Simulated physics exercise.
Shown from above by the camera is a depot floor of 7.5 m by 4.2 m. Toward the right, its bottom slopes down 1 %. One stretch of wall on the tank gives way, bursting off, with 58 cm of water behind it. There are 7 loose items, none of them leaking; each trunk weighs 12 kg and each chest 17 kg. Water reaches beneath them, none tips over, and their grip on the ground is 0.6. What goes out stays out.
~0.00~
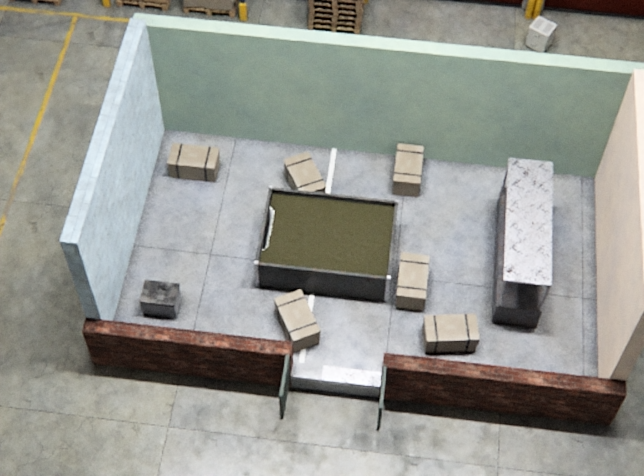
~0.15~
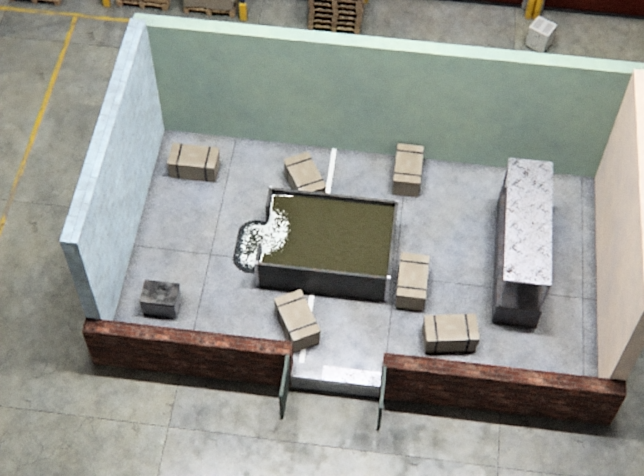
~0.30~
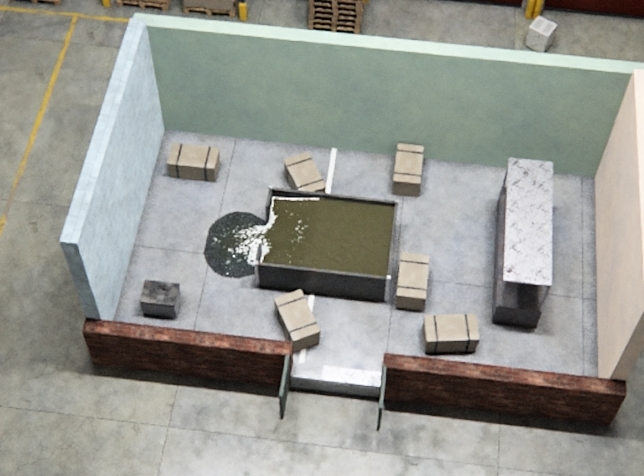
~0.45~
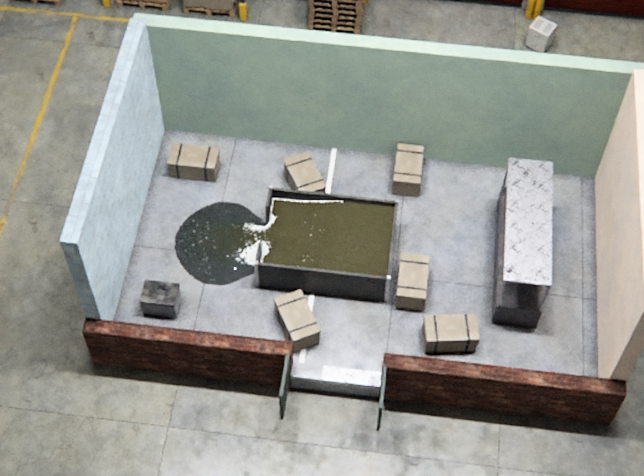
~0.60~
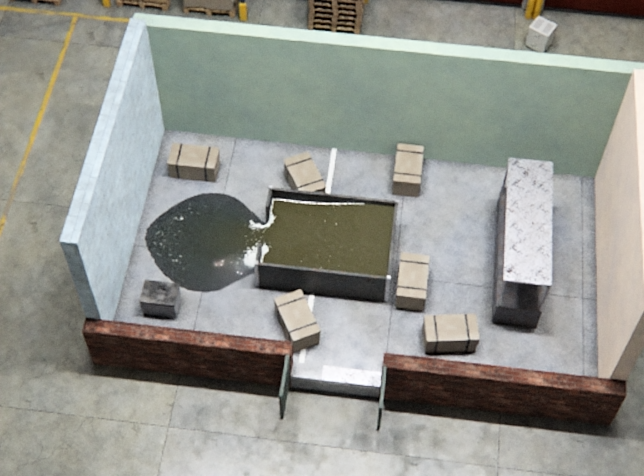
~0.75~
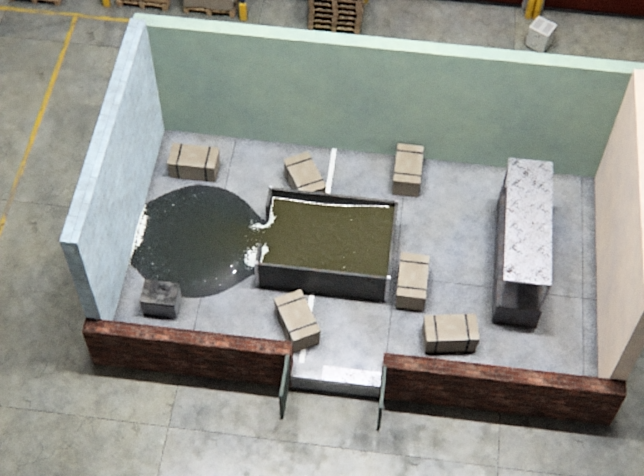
Murky water bursts from the tank's left side and spreads across the floor to the left wall.
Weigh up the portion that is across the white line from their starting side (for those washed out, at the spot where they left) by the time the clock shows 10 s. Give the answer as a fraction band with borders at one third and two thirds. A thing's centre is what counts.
Band: 1/3 up to 2/3.
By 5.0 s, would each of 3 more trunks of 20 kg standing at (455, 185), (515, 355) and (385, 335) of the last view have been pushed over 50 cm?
Order as asked - stays inside, stays inside, stays inside.
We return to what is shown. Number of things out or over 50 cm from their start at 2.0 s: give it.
By that time the total stands at 1.
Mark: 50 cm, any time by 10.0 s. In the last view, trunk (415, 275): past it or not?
Verdict: Below.
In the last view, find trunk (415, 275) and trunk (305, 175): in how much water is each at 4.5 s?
First about 0 cm, second about 4 cm.
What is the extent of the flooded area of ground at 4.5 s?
I'd estimate close to 18 m2.
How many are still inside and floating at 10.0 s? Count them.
4.
After 2.0 s 0 of 7 are over the mark; 1 afloat.
After 4.5 s 3 of 7 are over the mark; 1 afloat.
After 7.0 s 4 of 7 are over the mark; 4 afloat.
After 10.0 s 4 of 7 are over the mark; 4 afloat.
